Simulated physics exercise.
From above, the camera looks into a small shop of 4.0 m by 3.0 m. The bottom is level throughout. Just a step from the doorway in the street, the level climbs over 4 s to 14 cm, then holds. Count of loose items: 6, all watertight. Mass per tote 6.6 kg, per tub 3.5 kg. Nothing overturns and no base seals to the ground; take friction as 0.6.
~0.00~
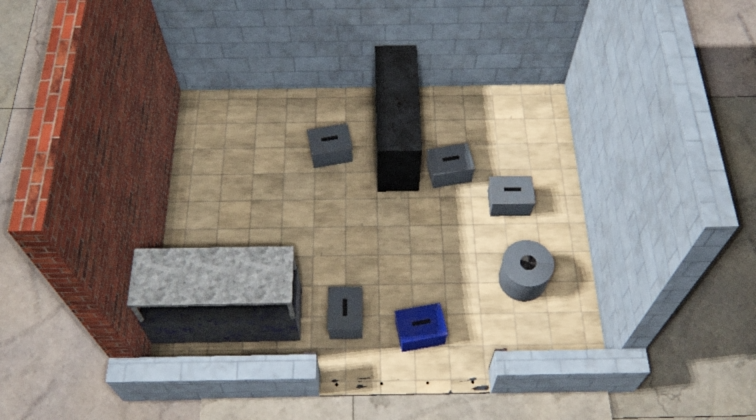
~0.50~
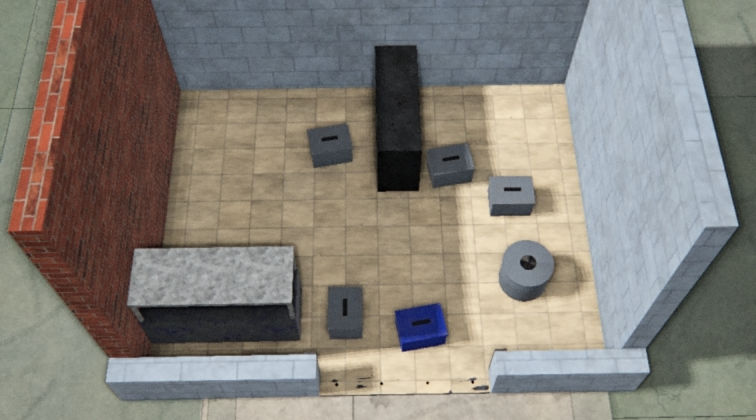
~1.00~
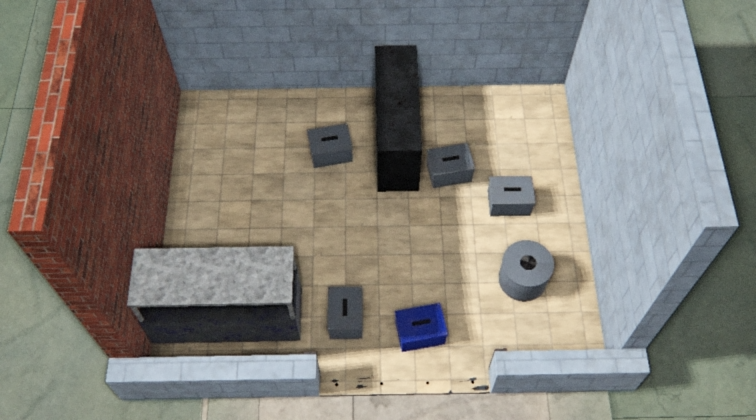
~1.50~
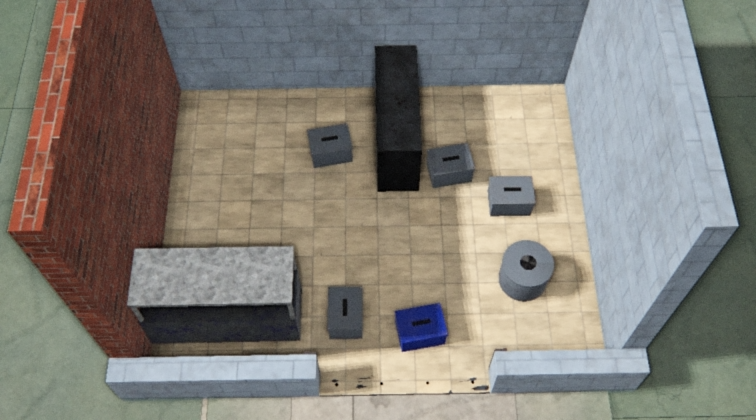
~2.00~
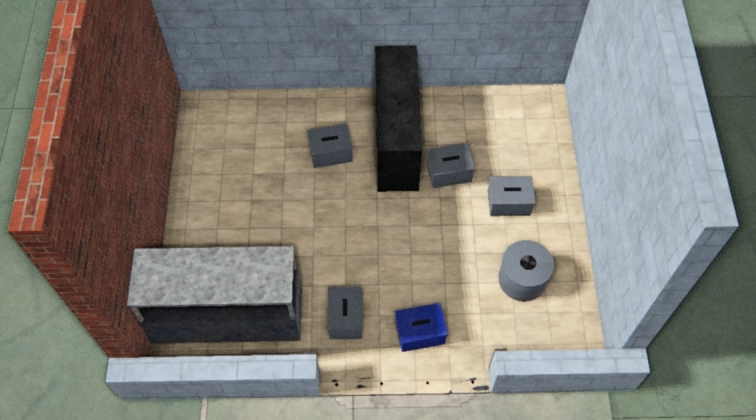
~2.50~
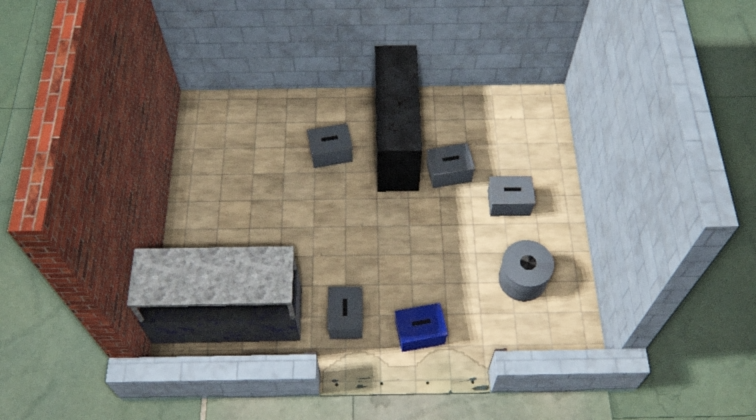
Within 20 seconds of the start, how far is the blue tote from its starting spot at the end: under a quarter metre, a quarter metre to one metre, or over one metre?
I'd say it gets moved far off.
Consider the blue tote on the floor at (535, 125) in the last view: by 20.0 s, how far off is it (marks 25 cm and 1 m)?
Looks like it hardly stirs.
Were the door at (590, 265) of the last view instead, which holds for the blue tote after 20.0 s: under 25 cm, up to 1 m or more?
I'd expect the blue tote to get swept far off.
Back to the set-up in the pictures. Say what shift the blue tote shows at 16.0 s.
Shift by then: About 200 cm.
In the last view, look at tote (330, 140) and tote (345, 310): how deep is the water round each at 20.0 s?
Some 13 cm at the first, some 14 cm at the second.
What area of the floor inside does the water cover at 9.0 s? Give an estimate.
I'd put it close to 11.0 m2.
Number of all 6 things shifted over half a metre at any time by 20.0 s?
By my count, 6.
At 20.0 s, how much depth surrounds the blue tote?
Depth approx. 15 cm.
After 4.0 s the blue tote is near (427, 278), 0.4 m from its start, aground; 0 afloat.
After 9.0 s the blue tote is near (501, 112), 2.3 m from its start, afloat; 6 afloat.
After 16.0 s the blue tote is near (450, 120), 2.1 m from its start, afloat; 6 afloat.
After 20.0 s the blue tote is near (556, 113), 2.5 m from its start, afloat; 6 afloat.
